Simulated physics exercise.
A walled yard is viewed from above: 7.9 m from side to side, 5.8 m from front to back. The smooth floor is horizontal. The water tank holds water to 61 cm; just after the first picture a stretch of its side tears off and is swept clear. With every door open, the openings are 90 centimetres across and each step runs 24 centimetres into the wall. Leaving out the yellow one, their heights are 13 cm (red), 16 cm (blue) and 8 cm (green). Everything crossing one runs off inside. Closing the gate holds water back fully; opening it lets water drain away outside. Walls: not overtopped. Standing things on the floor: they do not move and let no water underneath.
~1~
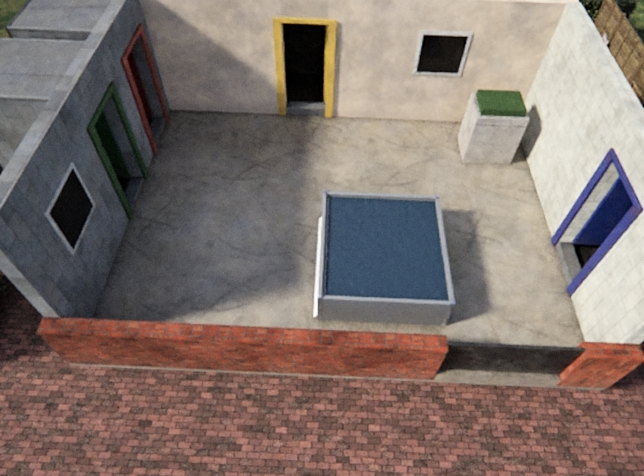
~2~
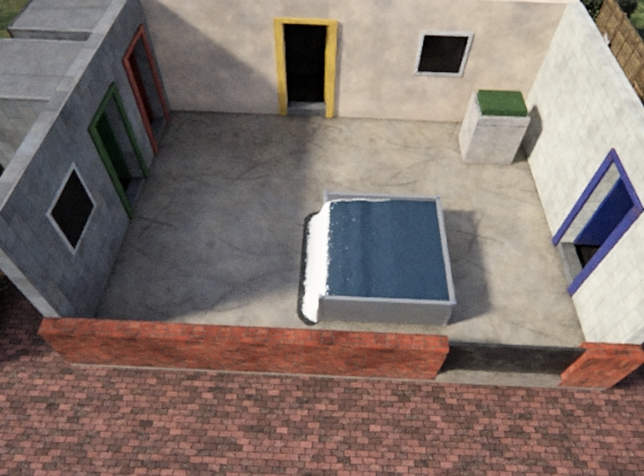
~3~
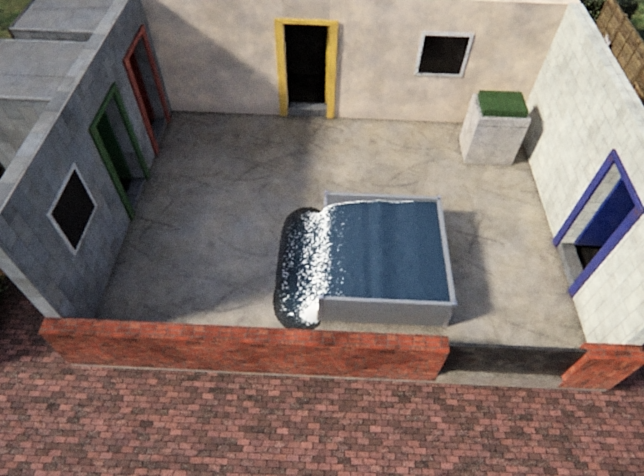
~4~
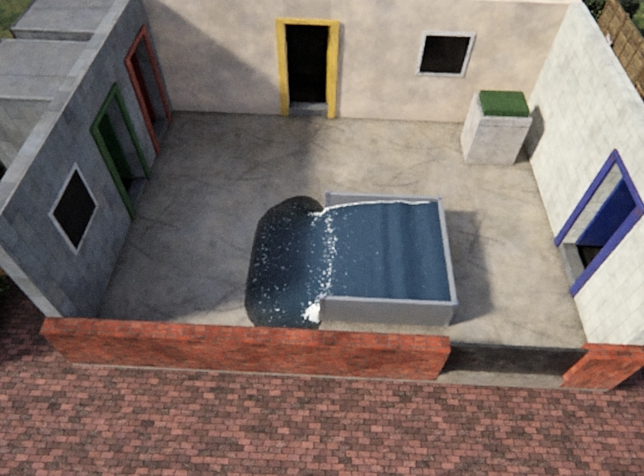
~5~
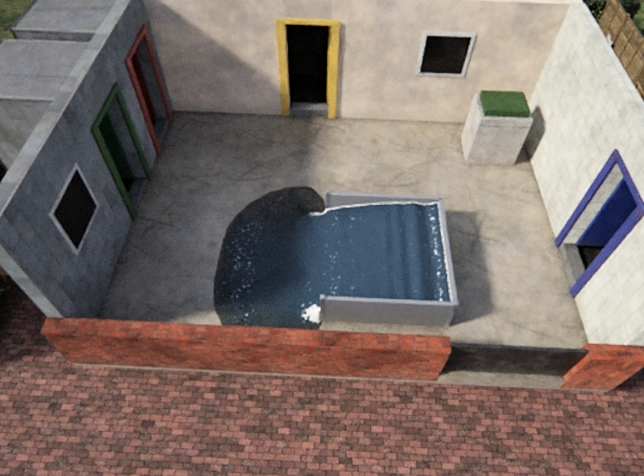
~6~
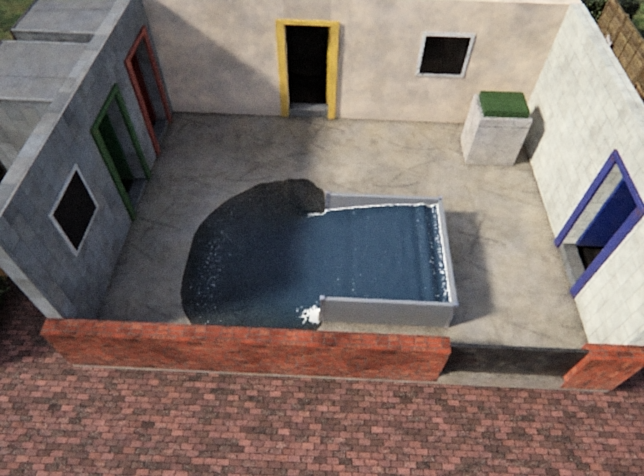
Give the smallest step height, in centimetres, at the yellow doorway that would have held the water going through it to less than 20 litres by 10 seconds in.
The smallest height is about 6.5 cm.
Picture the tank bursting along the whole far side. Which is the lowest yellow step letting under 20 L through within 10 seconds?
About 19 cm.
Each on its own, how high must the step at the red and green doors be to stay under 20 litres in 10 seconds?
You'd want about 12.5 centimetres at red and about 18 centimetres at green.
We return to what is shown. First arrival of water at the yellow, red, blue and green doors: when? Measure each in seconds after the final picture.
Yellow 3.6 seconds, red 1.5 seconds, blue 8.0 seconds, green 0.6 seconds.
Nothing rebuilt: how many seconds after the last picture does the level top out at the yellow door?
Roughly 6.5 s.
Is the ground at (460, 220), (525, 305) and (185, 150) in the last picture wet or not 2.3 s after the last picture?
So the three spots come out spared, spared, swamped, in that order.
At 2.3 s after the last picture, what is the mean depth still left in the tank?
Average depth: Approx. 13 cm.
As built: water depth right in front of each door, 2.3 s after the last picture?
Centimetres: Yellow = 0, red = 13, blue = 0, green = 20.
Then, 0.7 s after the last picture water covers 35 % of the floor, deepest (30 cm) near (119, 259); it has not reached the yellow door.
Then, 2.3 s after the last picture water covers 40 % of the floor, deepest (32 cm) near (87, 344); it has not reached the yellow door.
Then, 9.3 s after the last picture water covers 95 % of the floor, deepest (14 cm) near (505, 125); 7 cm at the yellow door, 0 litres in over its 19 cm step.
At the yellow door as built, the water peaked near 11 cm, 6.3 s after the last picture.
Run again over the same 10 s with other heights there, 30 litres in over 5.5 cm, 13 litres over 7.5 cm. The limit of 20 litres is kept from about 6.5 cm up.
